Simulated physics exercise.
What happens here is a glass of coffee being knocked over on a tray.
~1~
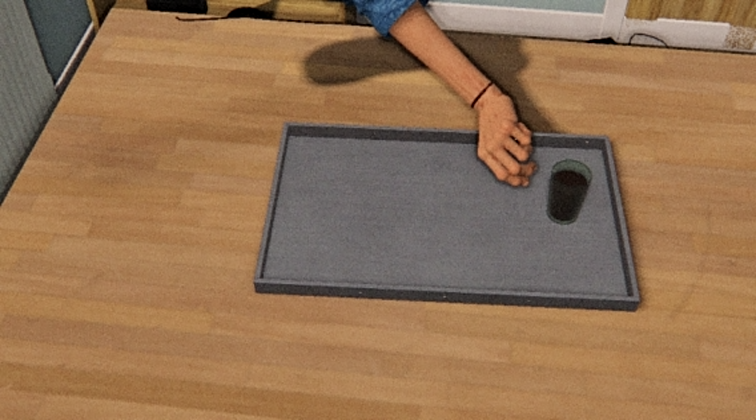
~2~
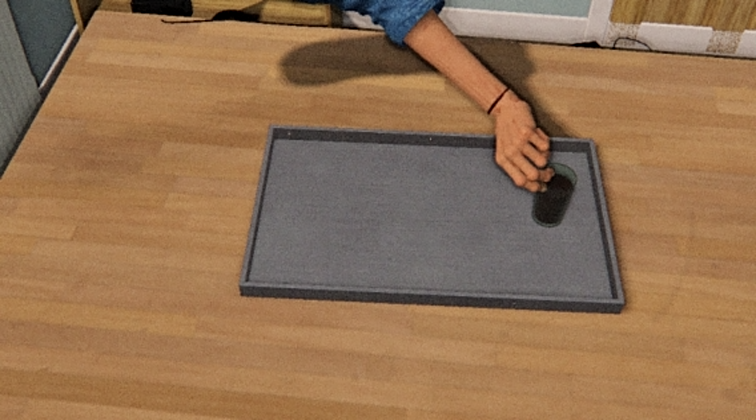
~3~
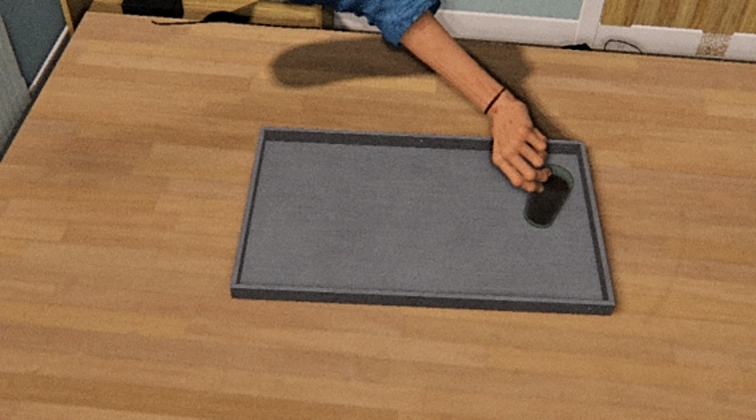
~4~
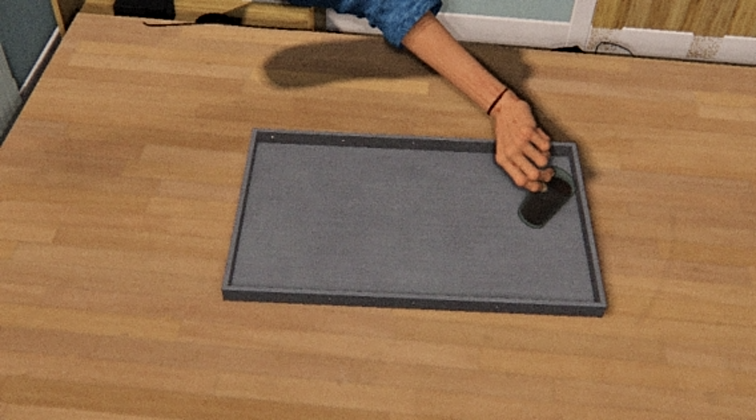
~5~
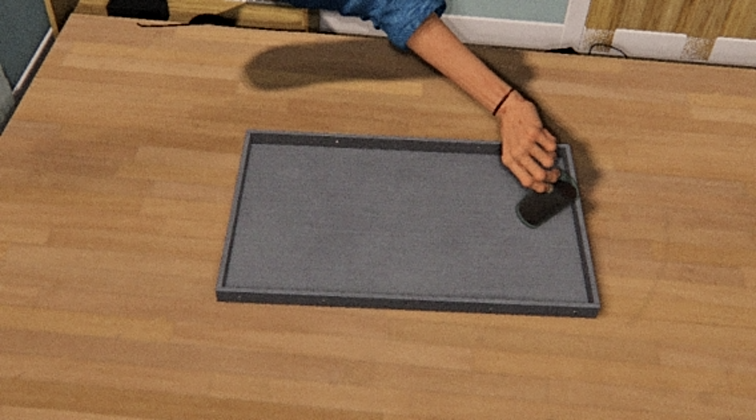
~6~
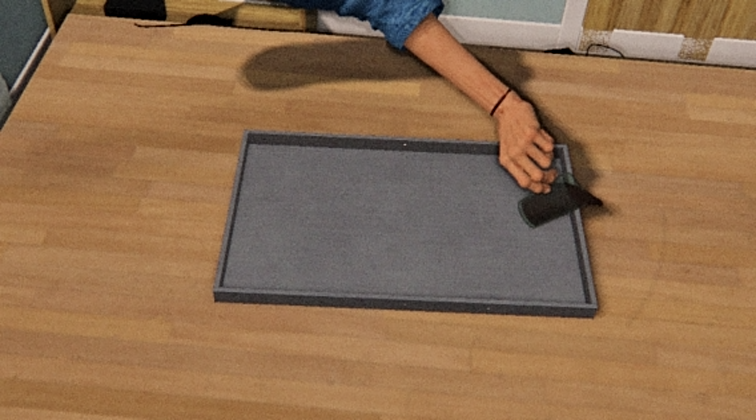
The video shows a hand reaching over a gray tray on a wooden table and pushing an upright glass of dark coffee, which tilts to the right, the dark liquid reaching past the tray's edge as it tips further.
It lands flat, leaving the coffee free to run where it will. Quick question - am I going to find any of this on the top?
The tray loses it.
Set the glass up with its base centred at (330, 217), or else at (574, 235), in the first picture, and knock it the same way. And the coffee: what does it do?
One: It stays in the tray. Two: It wets the top as well.
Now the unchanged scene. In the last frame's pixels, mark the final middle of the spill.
The centre settles near (743, 241) in the last view.
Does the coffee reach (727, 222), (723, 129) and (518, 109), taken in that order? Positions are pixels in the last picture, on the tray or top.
Spot by spot: Touched, then missed, then missed.
Shortly, the glass lies across the rim; the puddle covers about as much as a plate; it has landed past the rim.
Then, the puddle covers about as much as a tray; it has landed past the rim.
At the finish, the puddle covers about as much as a tray; it has landed past the rim.
